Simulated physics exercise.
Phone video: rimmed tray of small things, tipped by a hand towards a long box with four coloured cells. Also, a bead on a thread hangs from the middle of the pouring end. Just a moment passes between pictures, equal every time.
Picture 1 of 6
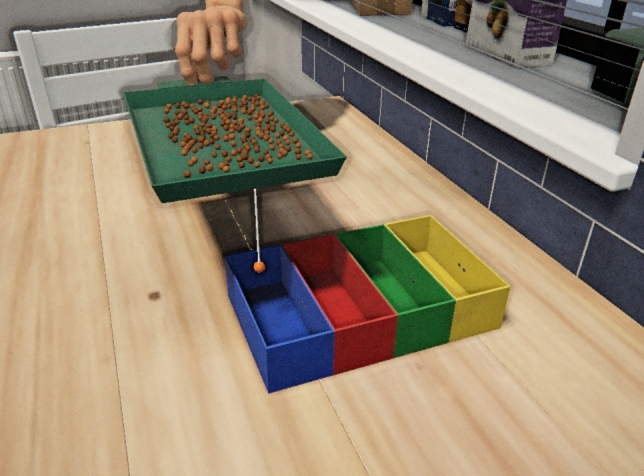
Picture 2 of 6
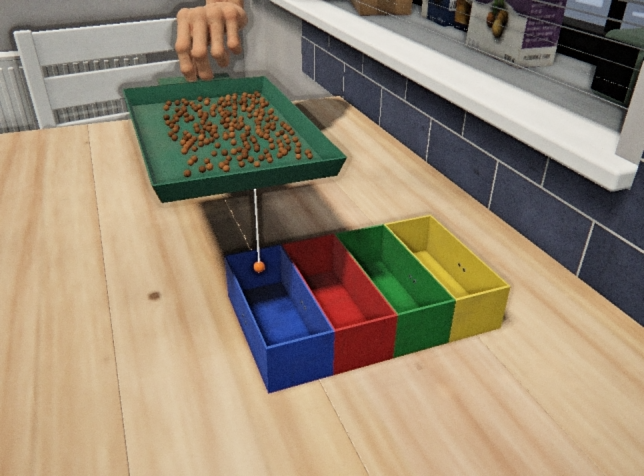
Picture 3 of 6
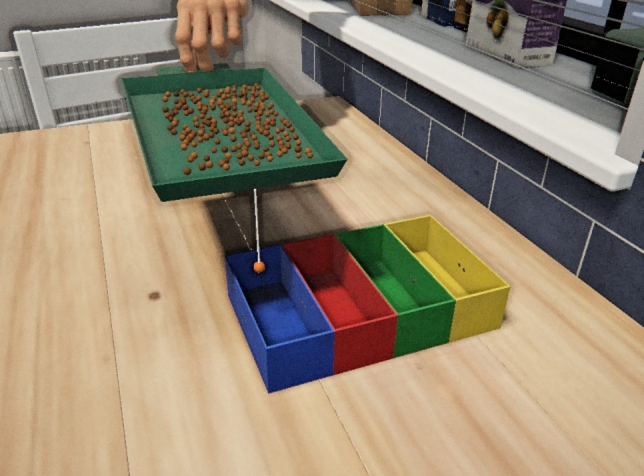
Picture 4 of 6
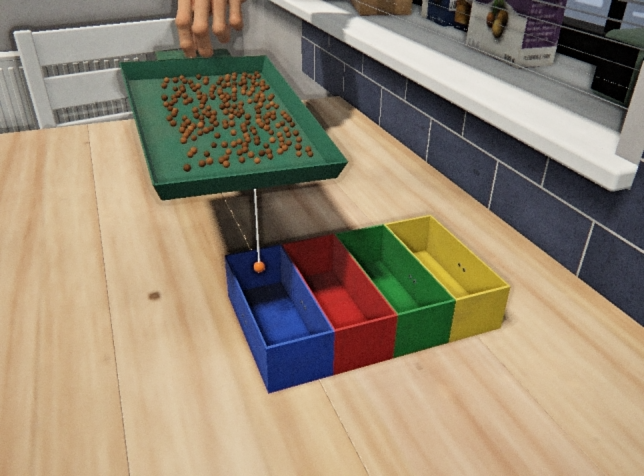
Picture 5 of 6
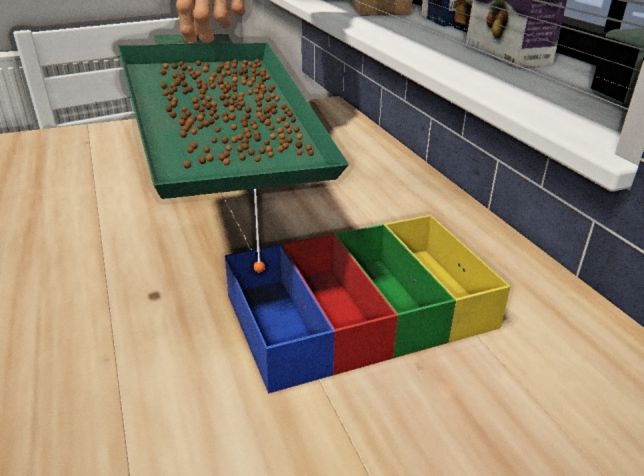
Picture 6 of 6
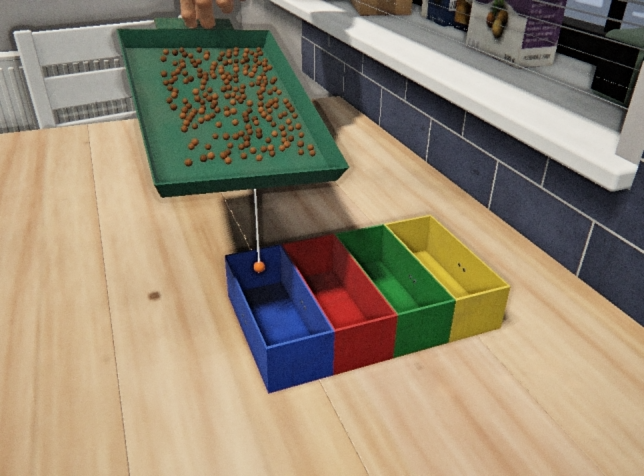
On a wooden table, a hand holds a green rimmed tray of small brown balls above a box with blue, red, green and yellow cells, then gradually raises its far end while an orange bead hangs from the near edge.
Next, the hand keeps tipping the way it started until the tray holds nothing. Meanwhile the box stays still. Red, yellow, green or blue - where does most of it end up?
Most of it ends up in red.
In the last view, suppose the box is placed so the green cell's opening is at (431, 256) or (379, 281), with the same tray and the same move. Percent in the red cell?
20 and 60 in a hundred.
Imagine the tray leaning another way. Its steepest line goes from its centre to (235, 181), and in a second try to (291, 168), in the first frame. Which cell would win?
The blue one first, the cell in red second.
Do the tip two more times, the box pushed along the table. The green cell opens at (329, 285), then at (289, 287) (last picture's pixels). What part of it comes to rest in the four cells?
100 and 100 in a hundred, in turn.
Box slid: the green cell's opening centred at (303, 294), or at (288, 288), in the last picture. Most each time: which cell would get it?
The first try: The cell in yellow. The second: The yellow one.
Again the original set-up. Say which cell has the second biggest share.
Second place goes to the blue one.
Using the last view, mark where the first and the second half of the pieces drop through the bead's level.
First part (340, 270), rest (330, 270).
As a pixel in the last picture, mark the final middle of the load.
Around (339, 331).
Soon, tray tipped steeply; most on the tray; a small part in the red cell; a stray few in the green cell; a stray few in the blue cell; a small part falling or outside the box.
A while on, tray tipped past a quarter turn; about a third on the tray; about a quarter in the red cell; a small part in the blue cell; a stray few in the green cell; a stray few in the yellow cell; about a quarter falling or outside the box.
Towards the end, tray tipped past a quarter turn; most in the red cell; about a quarter in the blue cell; a small part in the green cell; a stray few in the yellow cell; a stray few falling or outside the box.
Finally, tray tipped past a quarter turn; most in the red cell; about a quarter in the blue cell; a small part in the green cell; a stray few in the yellow cell; a stray few outside the box.
